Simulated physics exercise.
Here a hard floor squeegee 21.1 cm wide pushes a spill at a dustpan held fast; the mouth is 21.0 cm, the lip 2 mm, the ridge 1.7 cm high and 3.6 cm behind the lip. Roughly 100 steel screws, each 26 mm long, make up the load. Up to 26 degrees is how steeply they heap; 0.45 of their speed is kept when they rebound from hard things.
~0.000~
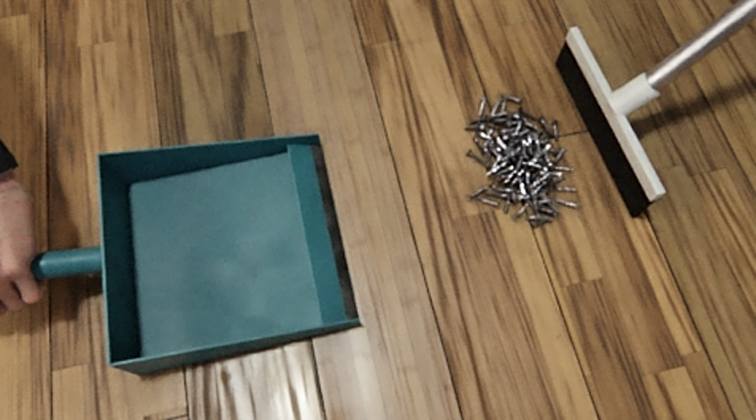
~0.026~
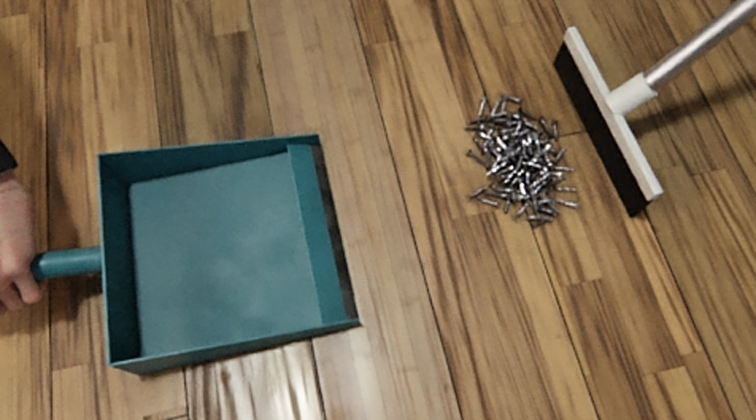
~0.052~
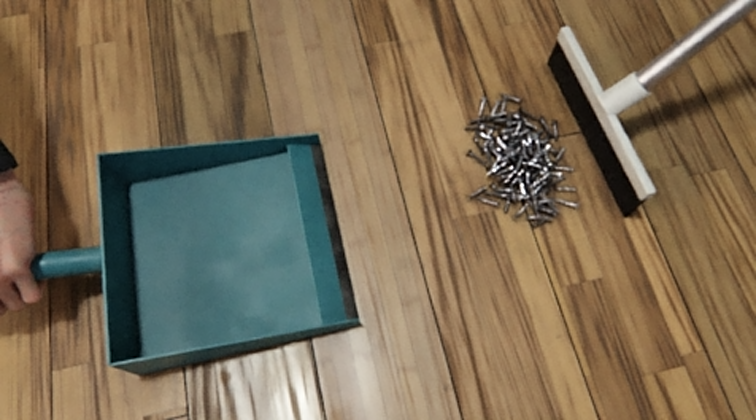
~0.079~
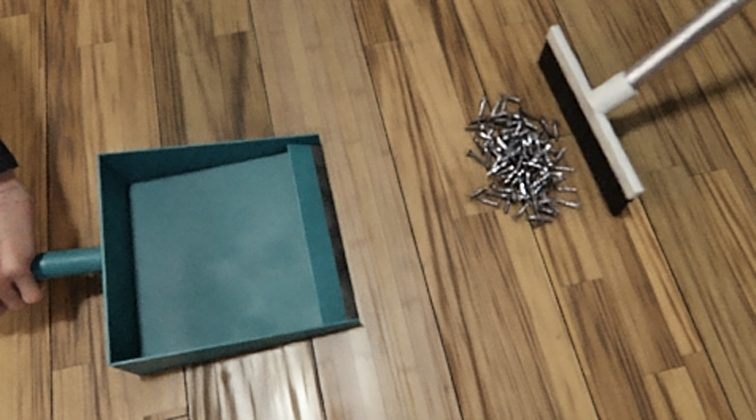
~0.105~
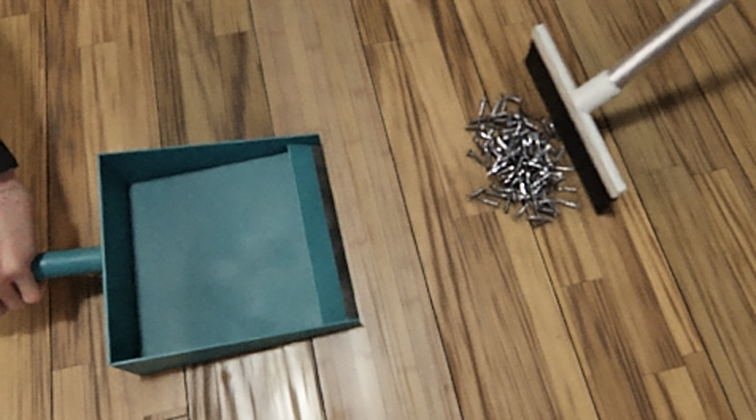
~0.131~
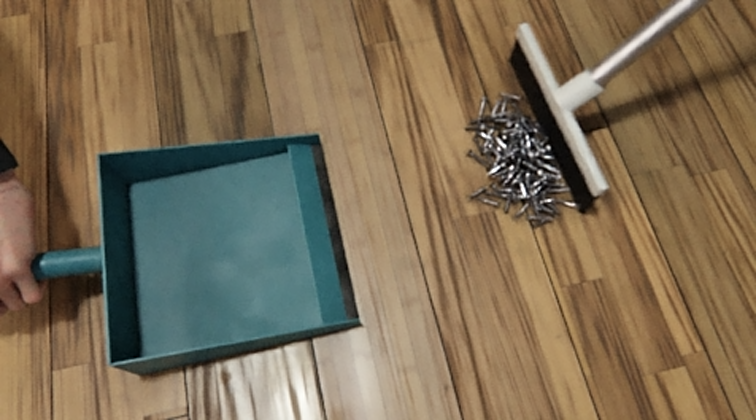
On a brown wood-plank floor, seen from above at a slant by a camera that stays still, light gleams near the bottom. A hand at the left edge holds the handle of a teal dustpan, while a heap of silvery screws lies right of centre beside a white squeegee with a black blade. The squeegee slides slowly left, then presses into the heap's right edge, as the pan stays put.
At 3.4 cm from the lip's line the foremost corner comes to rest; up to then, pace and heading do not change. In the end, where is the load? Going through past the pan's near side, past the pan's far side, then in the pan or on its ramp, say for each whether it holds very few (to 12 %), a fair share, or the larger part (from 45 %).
Past the pan's near side holds very few. Past the pan's far side holds a fair share. In the pan or on its ramp holds very few.
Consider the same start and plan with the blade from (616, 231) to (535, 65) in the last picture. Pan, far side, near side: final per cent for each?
Split: Pan = 10, far = 5, near = 15.
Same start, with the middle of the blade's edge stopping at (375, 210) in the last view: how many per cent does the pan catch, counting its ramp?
Some 15 percent.
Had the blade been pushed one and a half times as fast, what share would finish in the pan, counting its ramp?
It would be around 15 percent.
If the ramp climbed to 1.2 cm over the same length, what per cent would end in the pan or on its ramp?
I'd expect close to 5 per cent.
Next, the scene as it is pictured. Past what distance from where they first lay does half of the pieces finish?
About 20 cm.
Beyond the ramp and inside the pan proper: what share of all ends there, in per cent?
Some 0 per cent.
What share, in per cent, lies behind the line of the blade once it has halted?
Some 25 percent of it.
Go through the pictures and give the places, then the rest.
Blade from (655, 195) to (572, 37), moved 0.0 cm, 0 of the pieces shifted so far; middle of the pieces at (517, 160); pan at (218, 255), in the first picture.
Blade from (652, 195) to (570, 37), moved 0.2 cm, 0 of the pieces shifted so far; middle of the pieces at (517, 160), in the second picture.
Blade from (645, 194) to (563, 36), moved 0.9 cm, 0 of the pieces shifted so far; middle of the pieces at (517, 160), in the third picture.
Blade from (633, 193) to (553, 36), moved 2.2 cm, 0 of the pieces shifted so far; middle of the pieces at (517, 160), in the fourth picture.
Blade from (617, 192) to (538, 34), moved 3.8 cm, 0 of the pieces shifted so far; middle of the pieces at (517, 160), in the fifth picture.
Blade from (599, 190) to (522, 33), moved 5.6 cm, 18 of the pieces shifted so far; middle of the pieces at (516, 160); pan at (219, 255). The blade's pace is about 0.69 m/s, heading 18 degrees away from the viewer's side, in the sixth picture.
Then, at 0.30 s, middle of the blade 14 cm from the lip; 0 % over the lip, far side 15 %, near side 0 %.
After 0.41 s, middle of the blade 7 cm from the lip; 0 % over the lip, far side 20 %, near side 0 %.
After 0.65 s, middle of the blade 4 cm from the lip; 5 % over the lip, far side 30 %, near side 0 %.
At rest (1.3 s), near side 0 %, far side 30 %, pan 5 %, in front of the lip or behind the blade 65 %.
